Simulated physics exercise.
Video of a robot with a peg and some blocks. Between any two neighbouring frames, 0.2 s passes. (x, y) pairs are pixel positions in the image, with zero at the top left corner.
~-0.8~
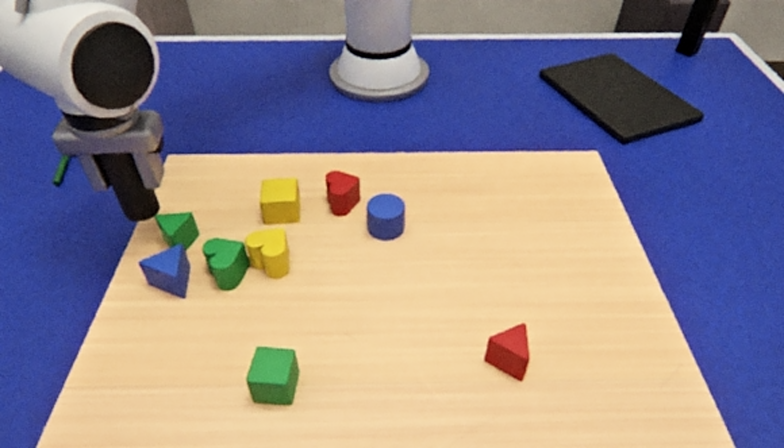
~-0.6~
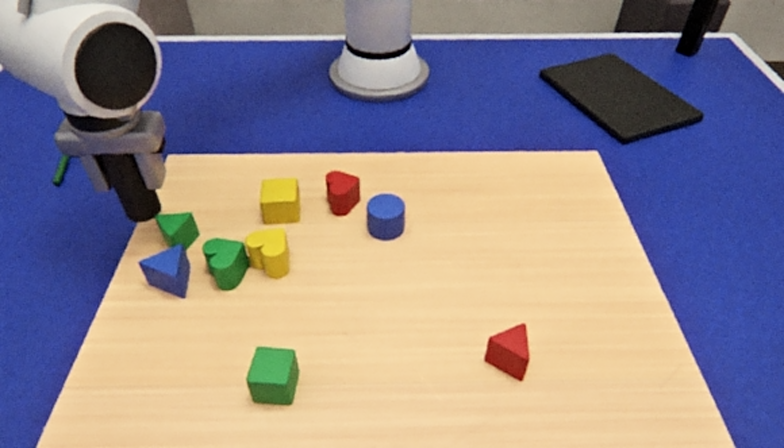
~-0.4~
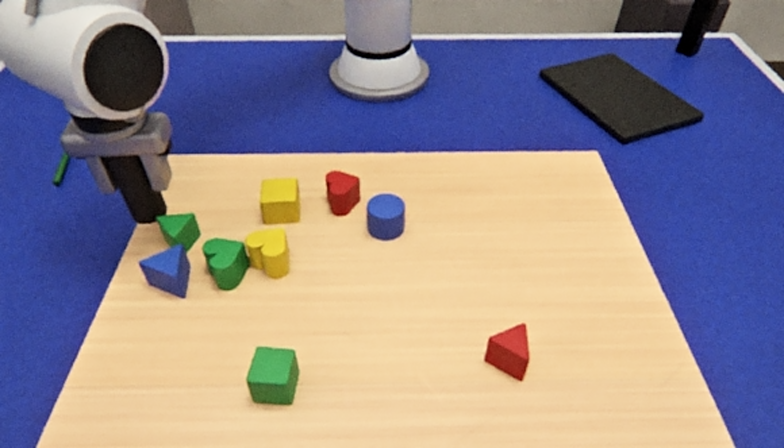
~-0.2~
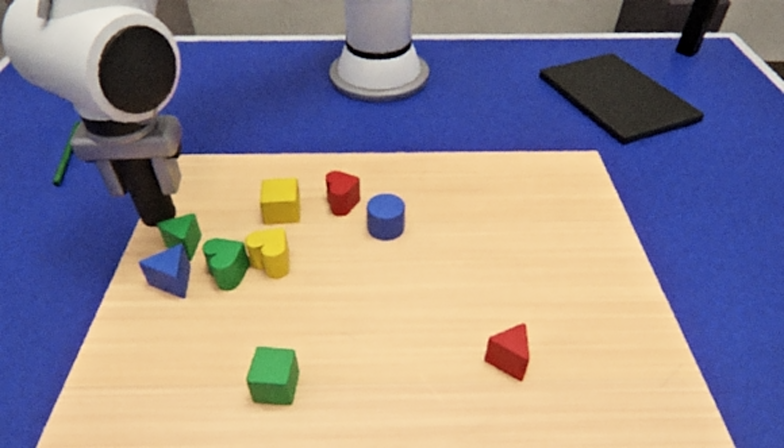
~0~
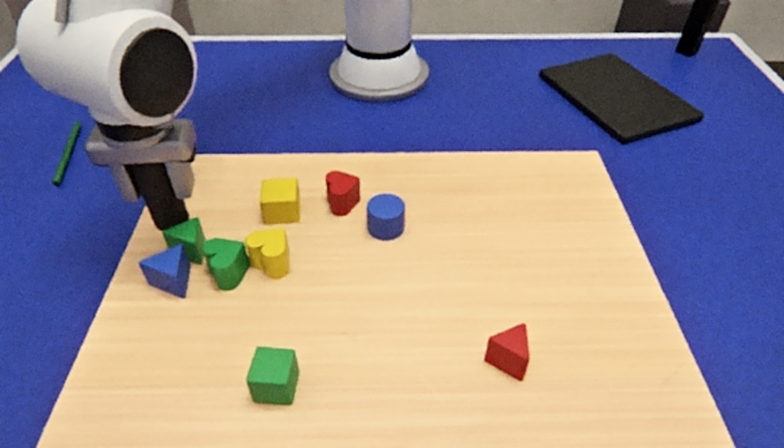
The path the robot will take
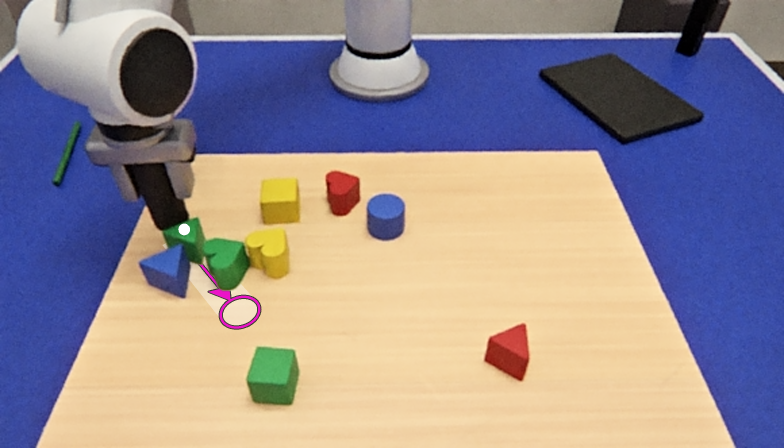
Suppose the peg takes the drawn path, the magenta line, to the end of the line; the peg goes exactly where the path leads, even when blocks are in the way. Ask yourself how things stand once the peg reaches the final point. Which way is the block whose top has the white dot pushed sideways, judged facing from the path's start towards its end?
Gets pushed right.
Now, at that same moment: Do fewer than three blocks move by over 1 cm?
Short answer: No.
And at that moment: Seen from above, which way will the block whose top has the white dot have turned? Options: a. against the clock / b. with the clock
b: With the clock.
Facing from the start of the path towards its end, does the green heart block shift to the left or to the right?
The green heart block goes left.
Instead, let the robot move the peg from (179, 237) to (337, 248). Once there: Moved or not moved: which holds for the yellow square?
The result: It stays put.
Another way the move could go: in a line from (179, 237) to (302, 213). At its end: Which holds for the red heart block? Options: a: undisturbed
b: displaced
Choice b: Displaced.
Path on the board, in a line from (179, 237) to (240, 312); the dot is on the green three-sided block.
On the path given first. One third of the way, peg (192, 244); blue three-sided block (161, 270), turned 45° clockwise; green three-sided block (201, 257), turned 20° clockwise; green heart block (236, 260), turned 55° anticlockwise.
Two thirds of the way, peg (212, 269); blue three-sided block (160, 273), turned 70° clockwise; green three-sided block (214, 287); green heart block (247, 271), turned 110° anticlockwise.
At the end, peg (235, 295); blue three-sided block (160, 273), turned 70° clockwise; green three-sided block (226, 317), turned 45° clockwise; green heart block (272, 279), turned 135° anticlockwise; yellow heart block in place.
